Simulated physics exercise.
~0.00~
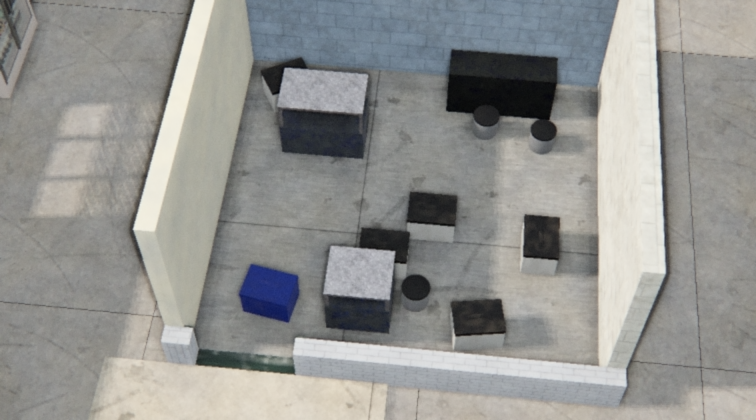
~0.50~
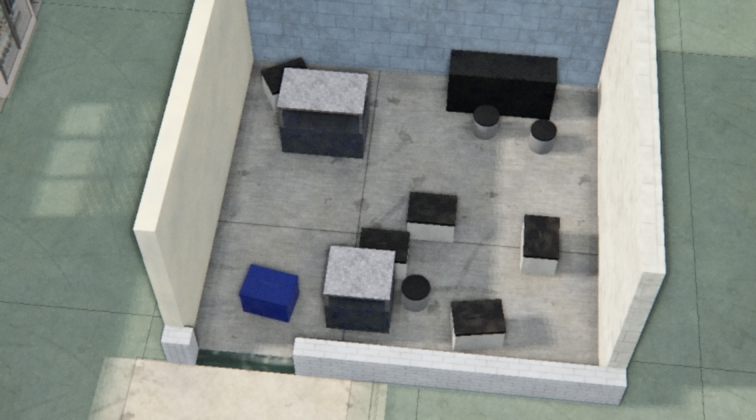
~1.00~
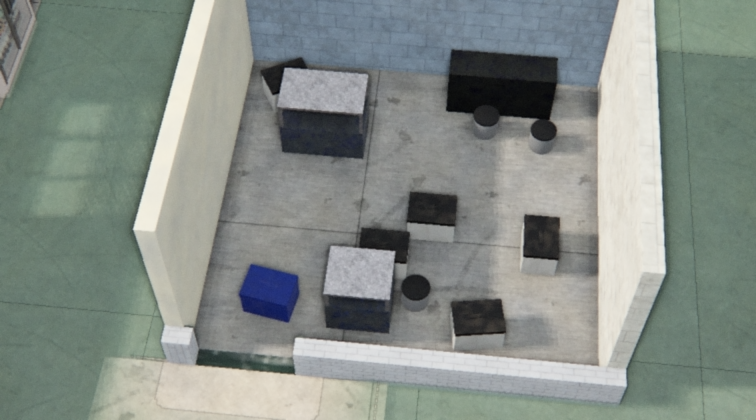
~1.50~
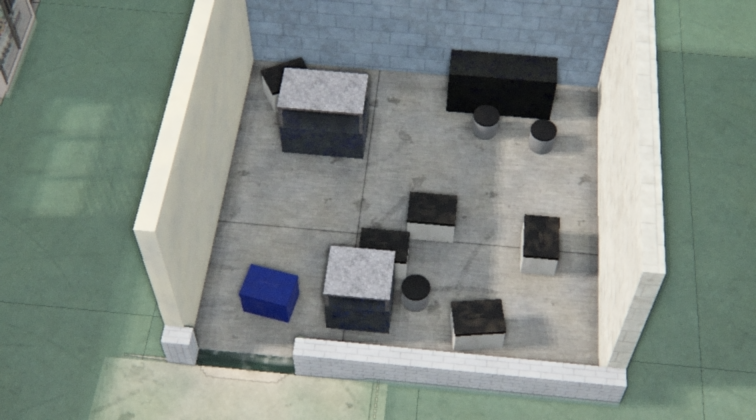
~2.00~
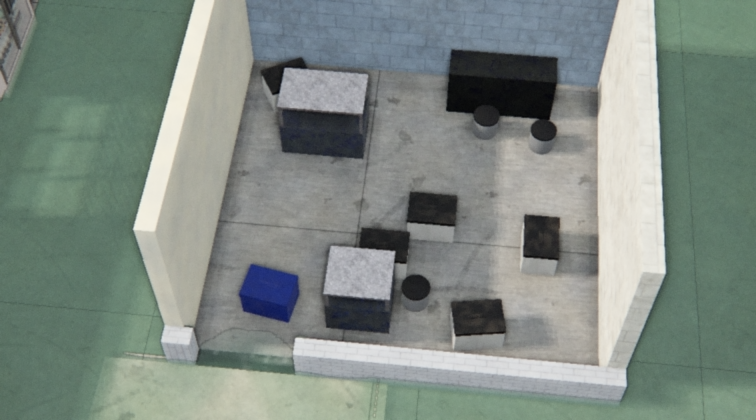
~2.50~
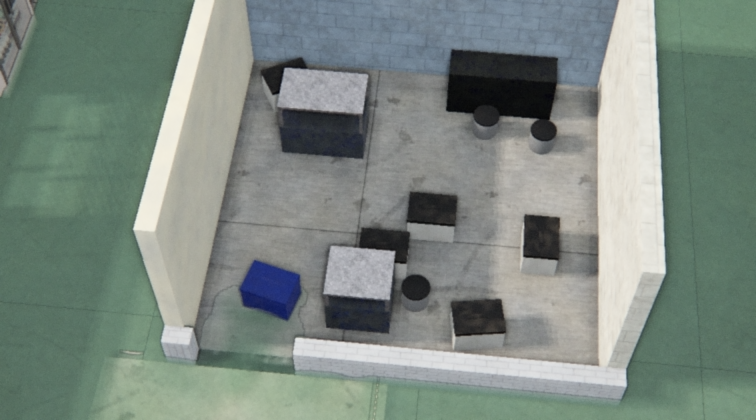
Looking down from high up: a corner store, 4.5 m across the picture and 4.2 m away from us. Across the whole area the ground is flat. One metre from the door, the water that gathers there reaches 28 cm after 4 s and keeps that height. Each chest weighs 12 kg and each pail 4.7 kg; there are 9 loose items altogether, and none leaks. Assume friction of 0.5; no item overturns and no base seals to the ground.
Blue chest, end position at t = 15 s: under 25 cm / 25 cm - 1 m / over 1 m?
My money says it heads well off.
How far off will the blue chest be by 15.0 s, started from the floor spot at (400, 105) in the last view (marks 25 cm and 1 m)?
Outcome - it ends up well away.
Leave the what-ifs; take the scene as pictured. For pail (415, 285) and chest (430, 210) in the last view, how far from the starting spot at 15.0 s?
Net displacement, in order: 60 cm; 120 cm.
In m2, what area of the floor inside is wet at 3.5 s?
Somewhere about 2.5 m2, give or take.
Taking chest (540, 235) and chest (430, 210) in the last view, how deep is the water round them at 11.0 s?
First about 7 cm, second about 5 cm.
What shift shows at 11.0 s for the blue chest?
Around 300 centimetres.
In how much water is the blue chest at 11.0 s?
Close to 10 centimetres.
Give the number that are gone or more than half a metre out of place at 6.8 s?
The count is 3.
After 3.5 s the blue chest is near (292, 232), 0.7 m from its start, aground; 0 afloat.
After 6.8 s the blue chest is near (507, 135), 3.4 m from its start, aground; 1 afloat.
After 11.0 s the blue chest is near (523, 335), 2.8 m from its start, afloat; 6 afloat.
After 15.0 s the blue chest is near (412, 329), 1.7 m from its start, afloat; 9 afloat.
